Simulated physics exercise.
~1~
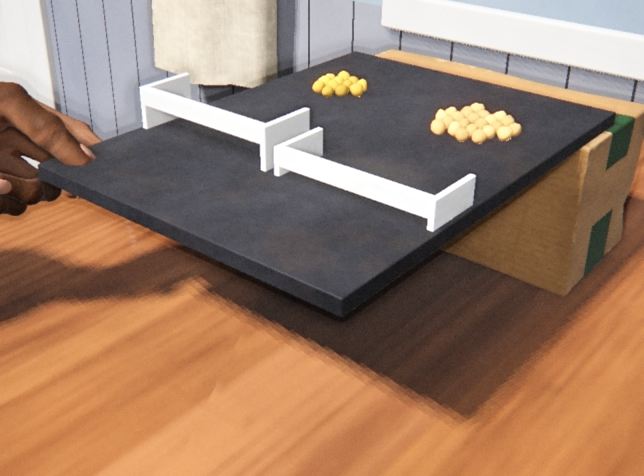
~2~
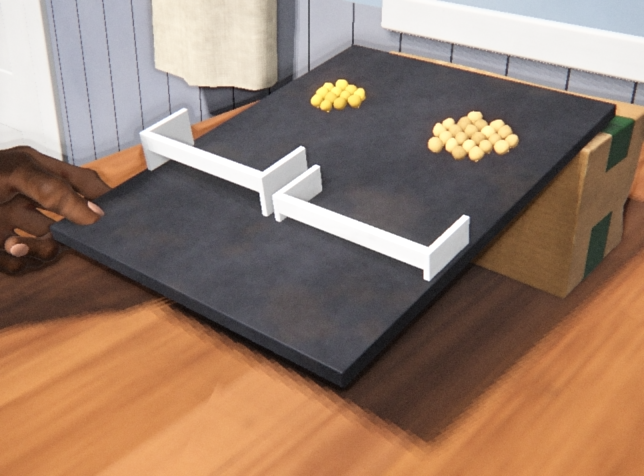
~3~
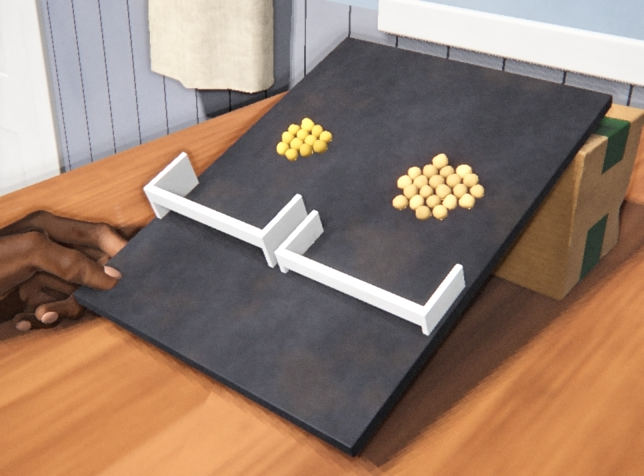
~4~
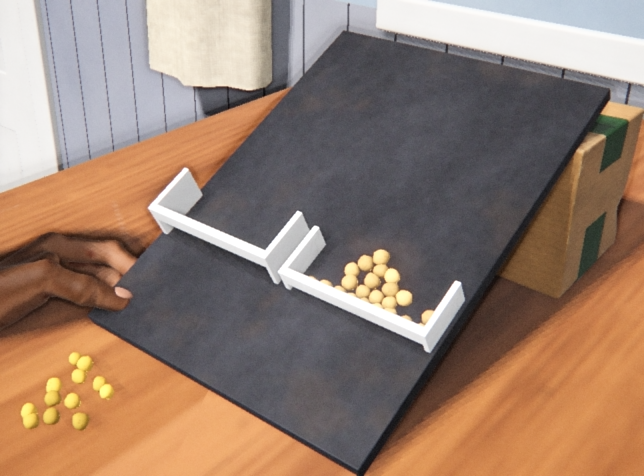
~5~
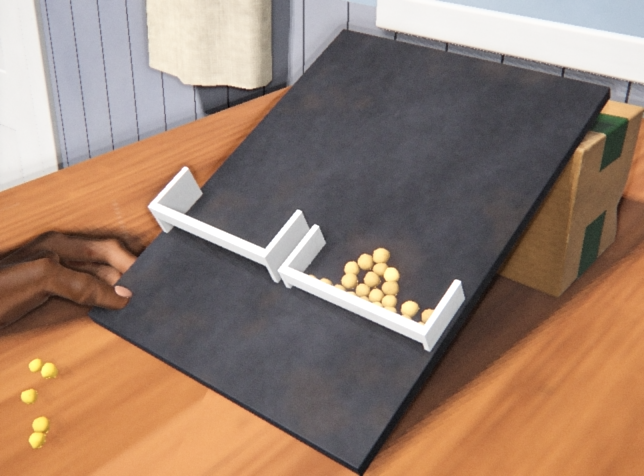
In this clip, a hand lowers one end of a dark board propped on a cardboard box, and two clusters of small balls slide down toward white gates; the yellow ones slip under theirs onto the wooden surface and roll left, while the paler ones stay piled behind theirs.
